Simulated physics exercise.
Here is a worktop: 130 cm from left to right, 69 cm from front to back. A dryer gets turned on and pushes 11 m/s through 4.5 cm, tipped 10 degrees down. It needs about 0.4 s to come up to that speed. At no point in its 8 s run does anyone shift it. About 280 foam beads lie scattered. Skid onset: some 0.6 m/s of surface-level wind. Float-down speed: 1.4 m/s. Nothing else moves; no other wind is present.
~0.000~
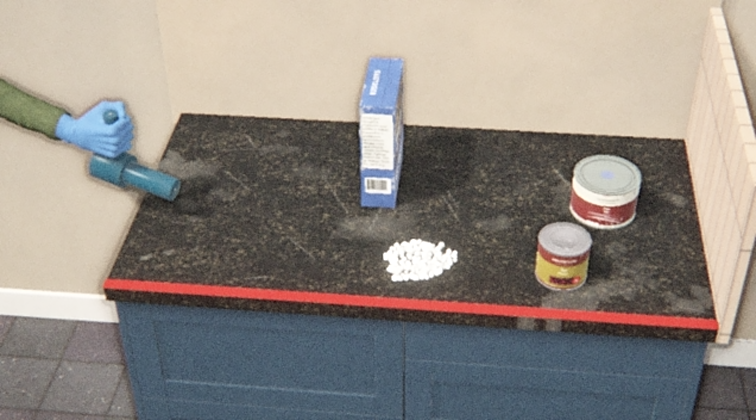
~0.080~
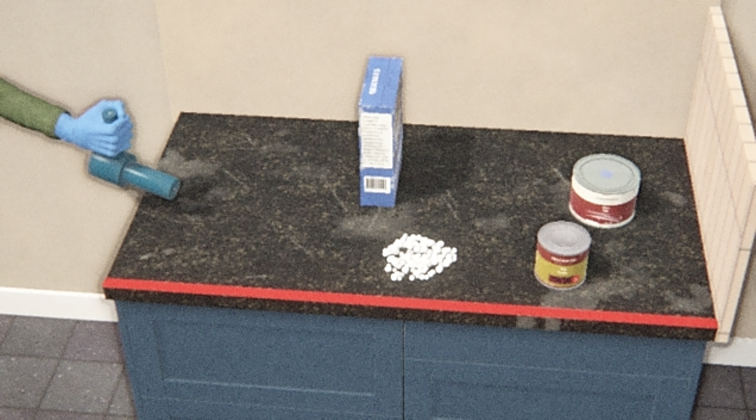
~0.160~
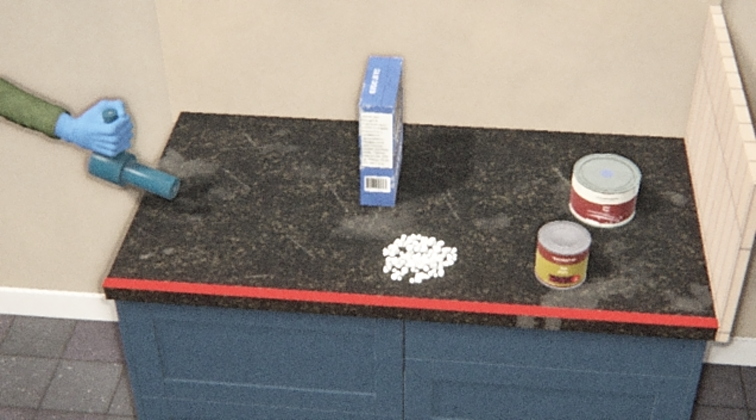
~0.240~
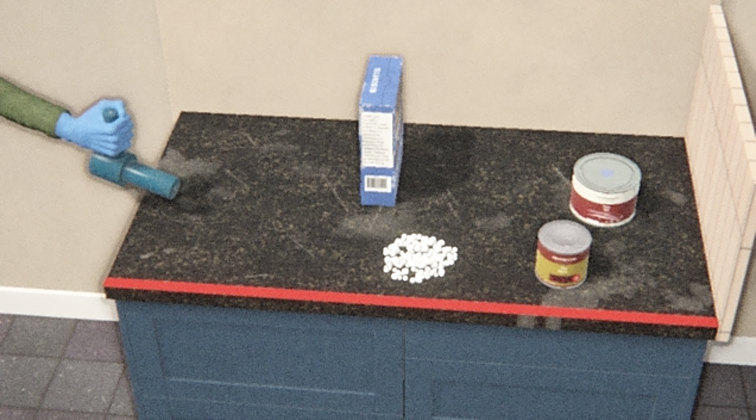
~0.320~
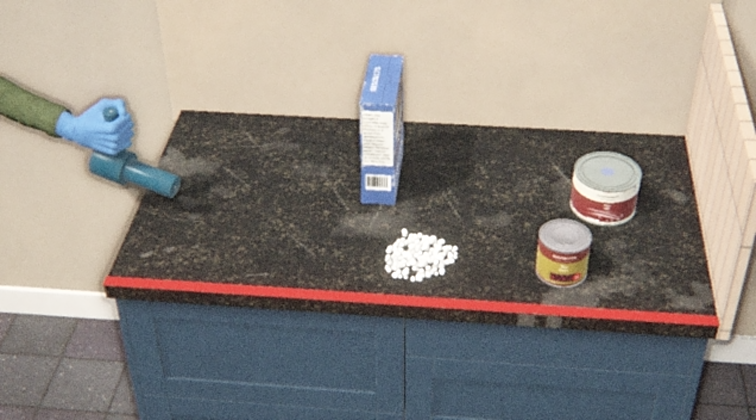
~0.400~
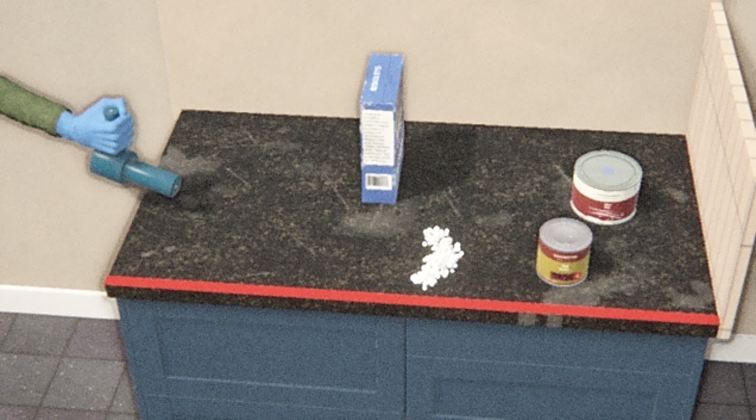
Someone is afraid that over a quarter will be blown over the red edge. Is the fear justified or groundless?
The fear is justified.
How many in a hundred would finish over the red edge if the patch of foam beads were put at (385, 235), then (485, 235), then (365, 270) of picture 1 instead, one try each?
0 %, 0 %, 80 %.
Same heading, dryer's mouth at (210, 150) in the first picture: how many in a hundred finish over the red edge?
That gives roughly 100 % in the end.
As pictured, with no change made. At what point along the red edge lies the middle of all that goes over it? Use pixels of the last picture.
About (580, 316).
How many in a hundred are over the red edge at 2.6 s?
Roughly 40 in a hundred by then.
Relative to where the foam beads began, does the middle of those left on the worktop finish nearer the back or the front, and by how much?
It drifts toward the rear side, close to 45 cm in all.
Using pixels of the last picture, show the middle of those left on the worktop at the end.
Near (661, 151).
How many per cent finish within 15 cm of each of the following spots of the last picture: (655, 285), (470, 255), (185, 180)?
First spot near 10 %, second near 0 %, third near 0 %.
After 1.6 s, 40 % are over the red edge; the middle of those still in play is near (675, 179); 46 % have settled or left.
After 2.6 s, 40 % are over the red edge; the middle of those still in play is near (667, 167); 50 % have settled or left.
After 4.4 s, 41 % are over the red edge; the middle of those still in play is near (663, 158); 52 % have settled or left.
After 8.0 s, at the end, 41 % are over the red edge; the middle of those still in play is near (661, 151).
